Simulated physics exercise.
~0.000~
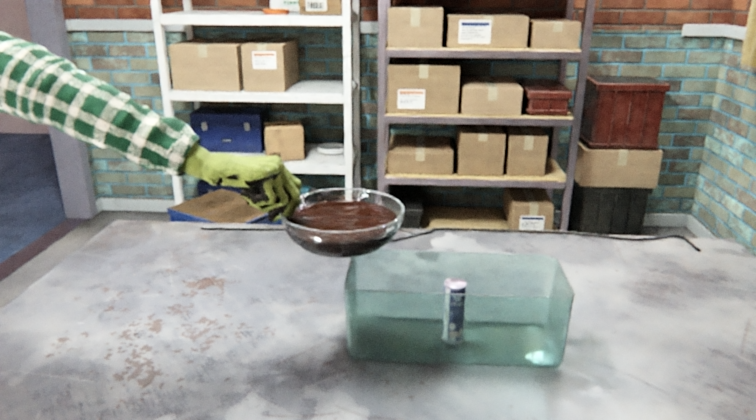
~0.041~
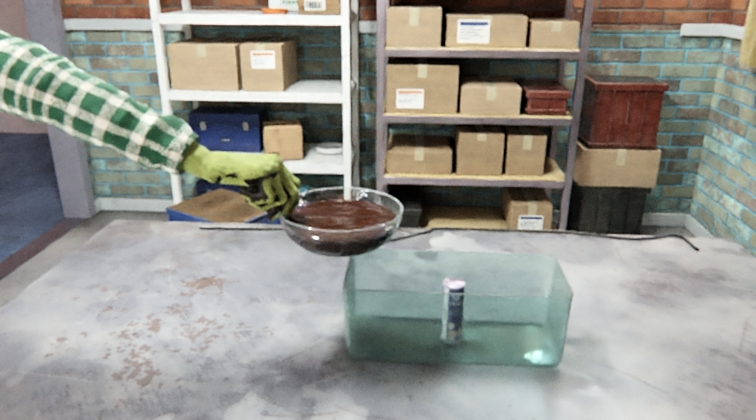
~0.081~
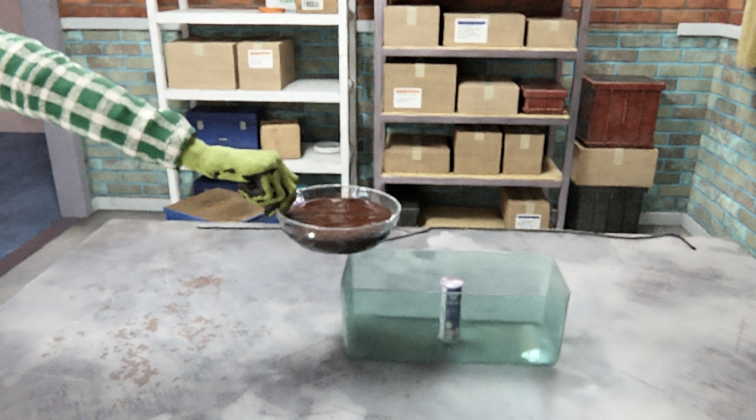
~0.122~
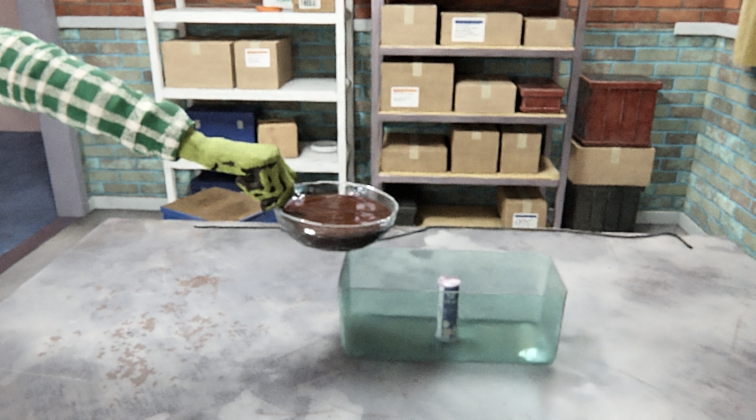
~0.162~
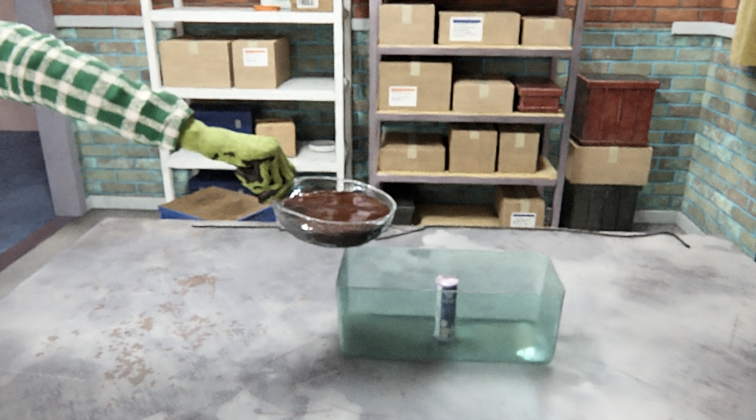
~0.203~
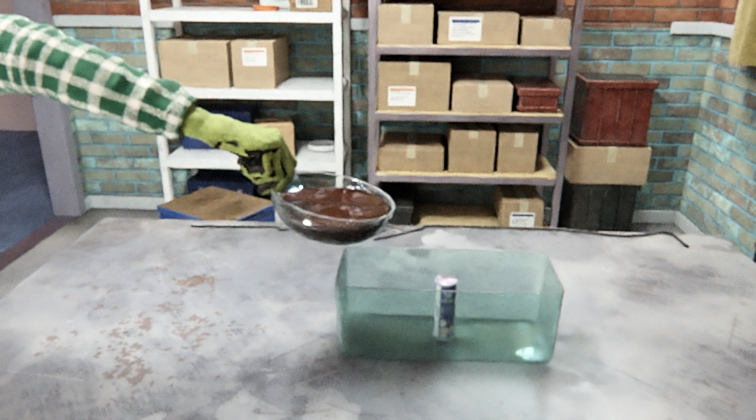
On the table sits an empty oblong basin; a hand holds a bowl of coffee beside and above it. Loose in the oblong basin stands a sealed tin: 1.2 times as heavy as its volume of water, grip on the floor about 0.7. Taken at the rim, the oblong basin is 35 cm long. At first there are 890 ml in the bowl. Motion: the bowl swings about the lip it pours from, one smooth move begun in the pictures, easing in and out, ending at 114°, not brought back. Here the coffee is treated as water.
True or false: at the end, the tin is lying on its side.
False.
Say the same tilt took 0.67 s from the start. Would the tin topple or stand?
With that tilt, the tin stays on its base.
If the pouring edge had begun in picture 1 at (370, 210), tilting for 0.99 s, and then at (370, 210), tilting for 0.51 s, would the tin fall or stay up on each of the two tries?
Run one: It tumbles. Run two: It tumbles.
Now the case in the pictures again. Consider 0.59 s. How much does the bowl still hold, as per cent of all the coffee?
Roughly 30 %.
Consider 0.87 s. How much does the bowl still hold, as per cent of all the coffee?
0 per cent or thereabouts.
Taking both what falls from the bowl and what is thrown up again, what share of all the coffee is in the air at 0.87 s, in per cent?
Near 4 percent.
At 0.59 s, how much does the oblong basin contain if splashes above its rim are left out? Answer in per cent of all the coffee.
About 14 per cent.
By 0.59 s the tilt is 74° and 31 per cent is still to pour; the tin stands where it began.
By 0.87 s the tilt is 110° and 0 per cent is still to pour; the tin stands where it began.
By 1.17 s the tilt is 114° and 0 per cent is still to pour; the tin stands where it began.
By 1.49 s the tilt is 114° and 0 per cent is still to pour; the tin stands where it began.
At rest the tin stands where it began.
